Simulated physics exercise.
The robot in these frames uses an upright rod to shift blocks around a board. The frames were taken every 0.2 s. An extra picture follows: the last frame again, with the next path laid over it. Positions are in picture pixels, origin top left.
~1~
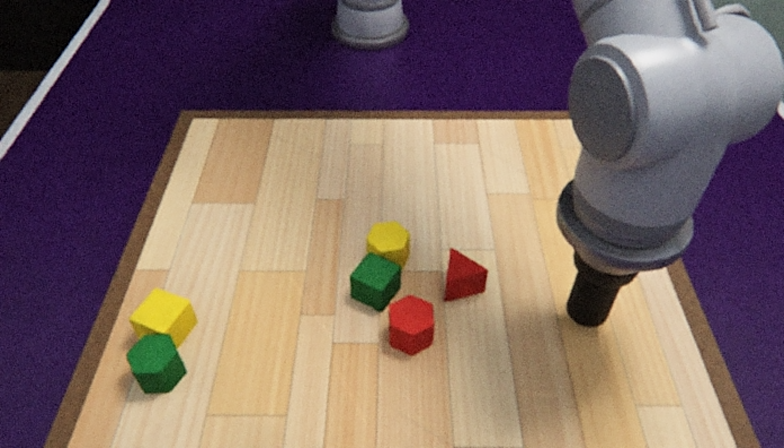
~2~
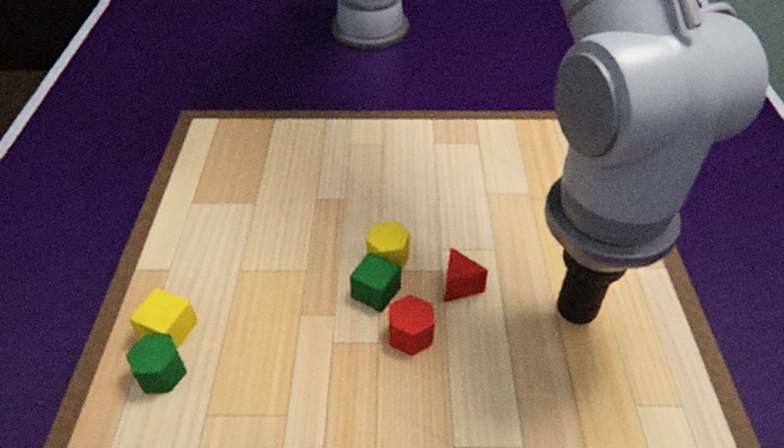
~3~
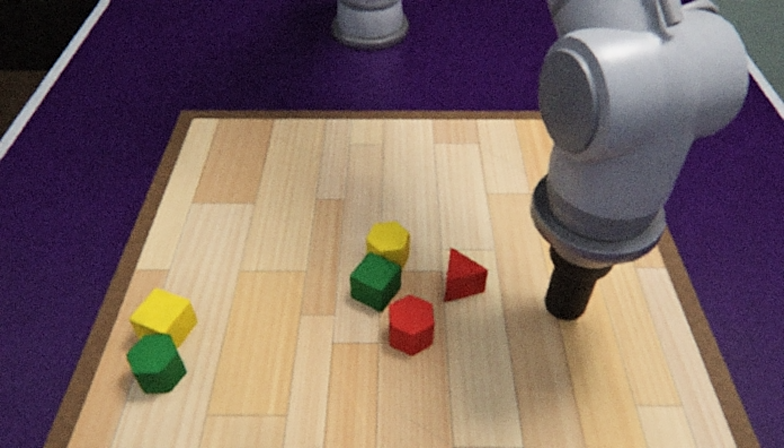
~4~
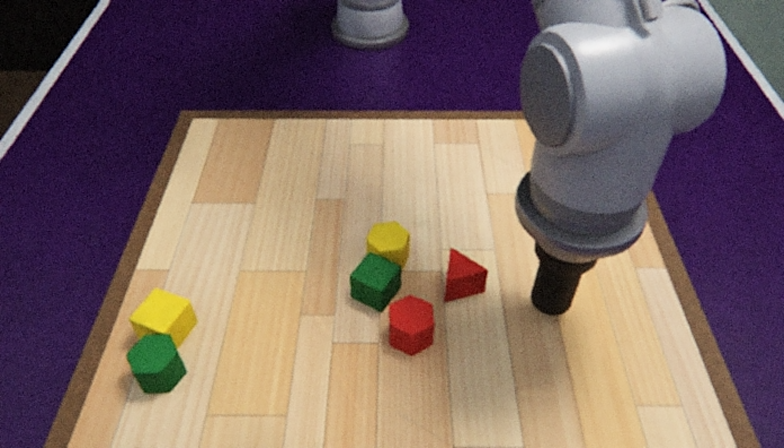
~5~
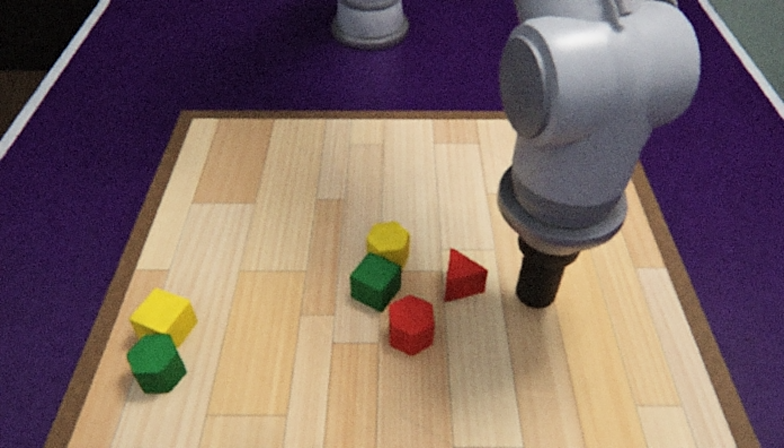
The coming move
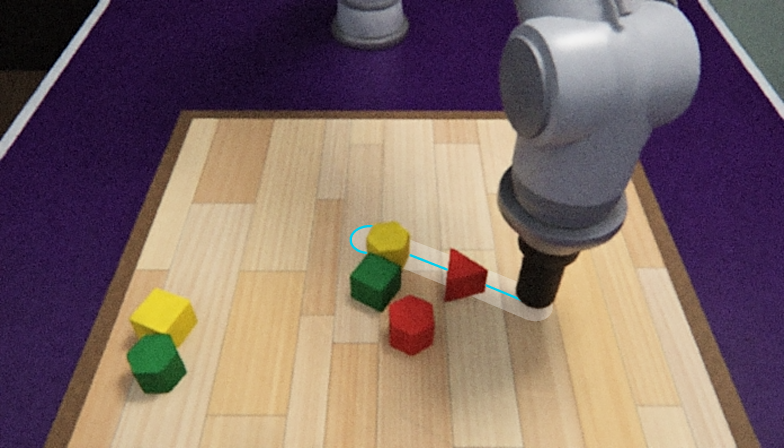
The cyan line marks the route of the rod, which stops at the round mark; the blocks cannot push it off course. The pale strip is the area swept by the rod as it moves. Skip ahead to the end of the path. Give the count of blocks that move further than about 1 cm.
The push will move three blocks or more.
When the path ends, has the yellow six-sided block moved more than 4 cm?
Yes - that is the case.
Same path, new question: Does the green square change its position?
Yes, that is what happens.
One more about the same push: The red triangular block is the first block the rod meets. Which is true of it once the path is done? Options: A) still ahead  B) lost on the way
Option B.
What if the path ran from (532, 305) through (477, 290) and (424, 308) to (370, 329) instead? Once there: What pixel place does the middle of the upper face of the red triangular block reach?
I'd guess (398, 267).
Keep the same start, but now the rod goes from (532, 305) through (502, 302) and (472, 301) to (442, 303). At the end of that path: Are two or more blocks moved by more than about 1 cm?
The answer is no.
The line goes straight from (532, 305) to (369, 239).
The first path, step by step. One third of the way, rod (476, 270); red triangular block (432, 261), turned 25° anticlockwise.
Two thirds of the way, rod (420, 248); green square (365, 280), turned 15° clockwise; yellow six-sided block (378, 232), turned 15° clockwise; red triangular block (400, 257), turned 110° anticlockwise.
At the end, rod (368, 229); green square (365, 281), turned 15° clockwise; yellow six-sided block (330, 226), turned 25° anticlockwise; red six-sided block unmoved; red triangular block (395, 256), turned 130° anticlockwise.
